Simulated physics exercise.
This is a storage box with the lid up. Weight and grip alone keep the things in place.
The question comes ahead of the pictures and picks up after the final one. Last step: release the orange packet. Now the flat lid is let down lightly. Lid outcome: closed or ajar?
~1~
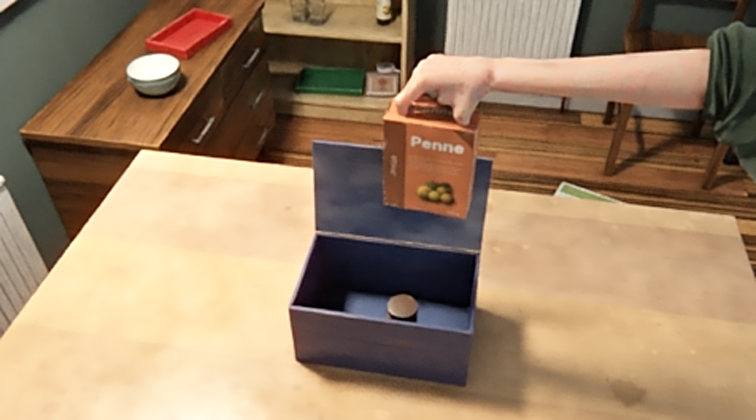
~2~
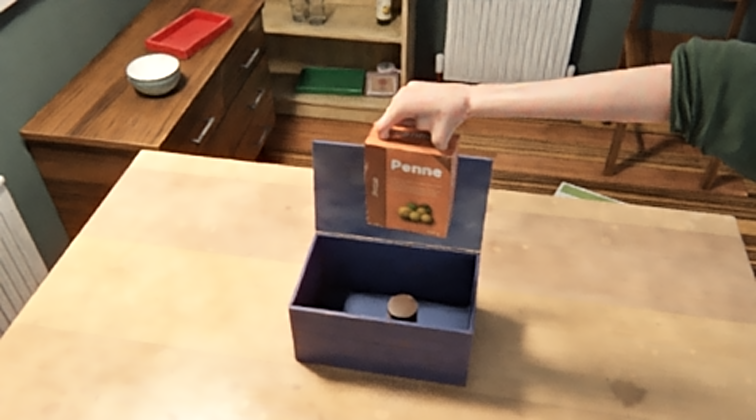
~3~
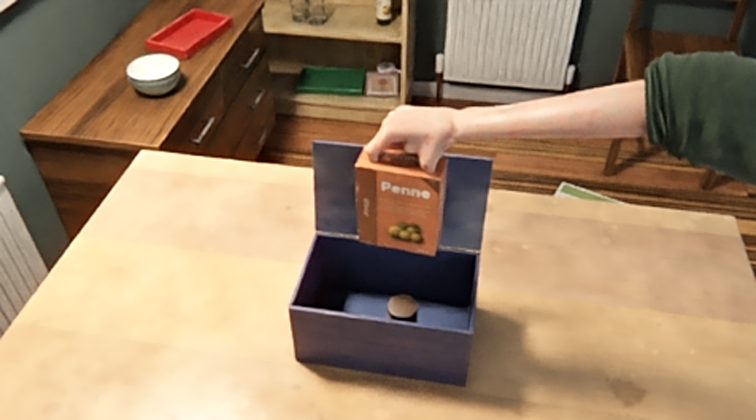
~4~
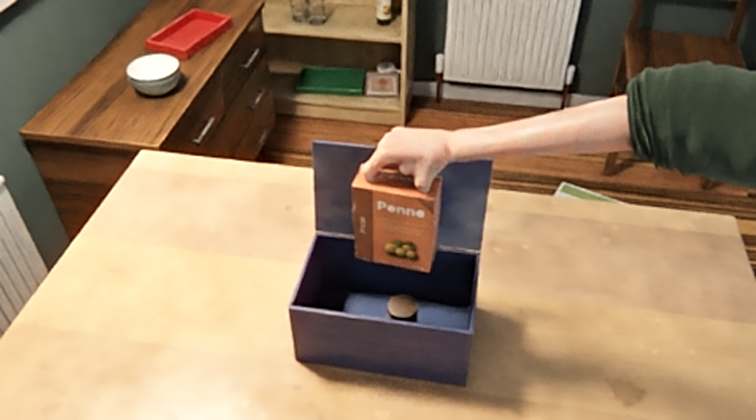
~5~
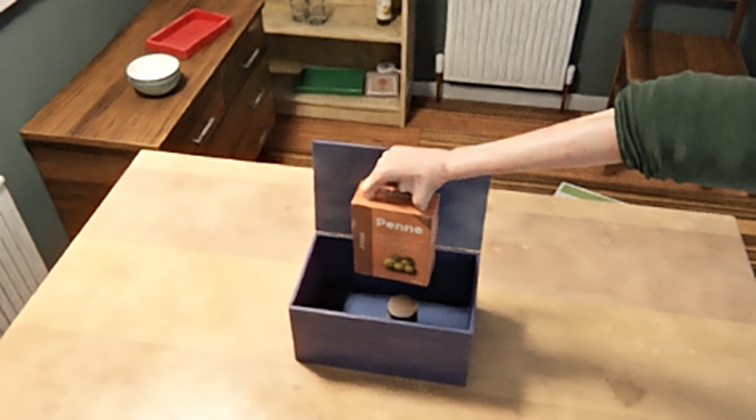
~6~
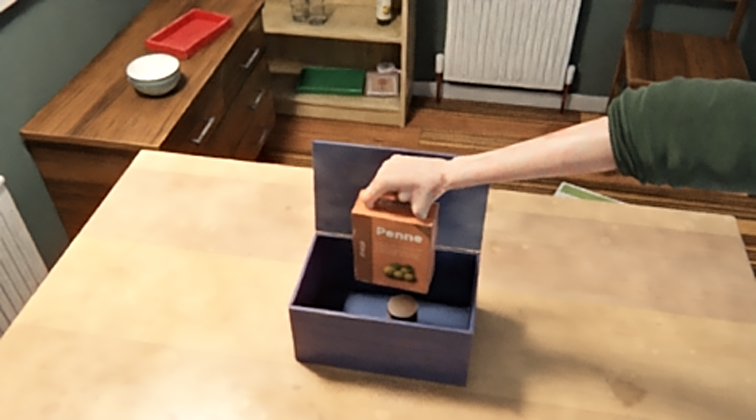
Ajar.
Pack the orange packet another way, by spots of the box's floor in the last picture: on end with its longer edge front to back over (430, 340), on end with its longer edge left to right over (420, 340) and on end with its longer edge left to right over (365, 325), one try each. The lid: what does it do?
Try one: Not closed. Try two: Not closed. Try three: Not closed.
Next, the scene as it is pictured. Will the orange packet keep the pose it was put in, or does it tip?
As it turns out, the orange packet keeps its original angle.
Then, 0.30 s later than the last frame, orange packet moved about its own width near (394, 290).
Then, 1.30 s later than the last frame, lid 77° above the rim; orange packet moved about its own width near (394, 294).
Then, 1.80 s later than the last frame, lid 47° above the rim; orange packet moved about its own width near (394, 294).
When it is over, lid 29° above the rim; moved from the start, orange packet; brown shaker as before. End places, in pixels of the last picture, orange packet near (394, 294).
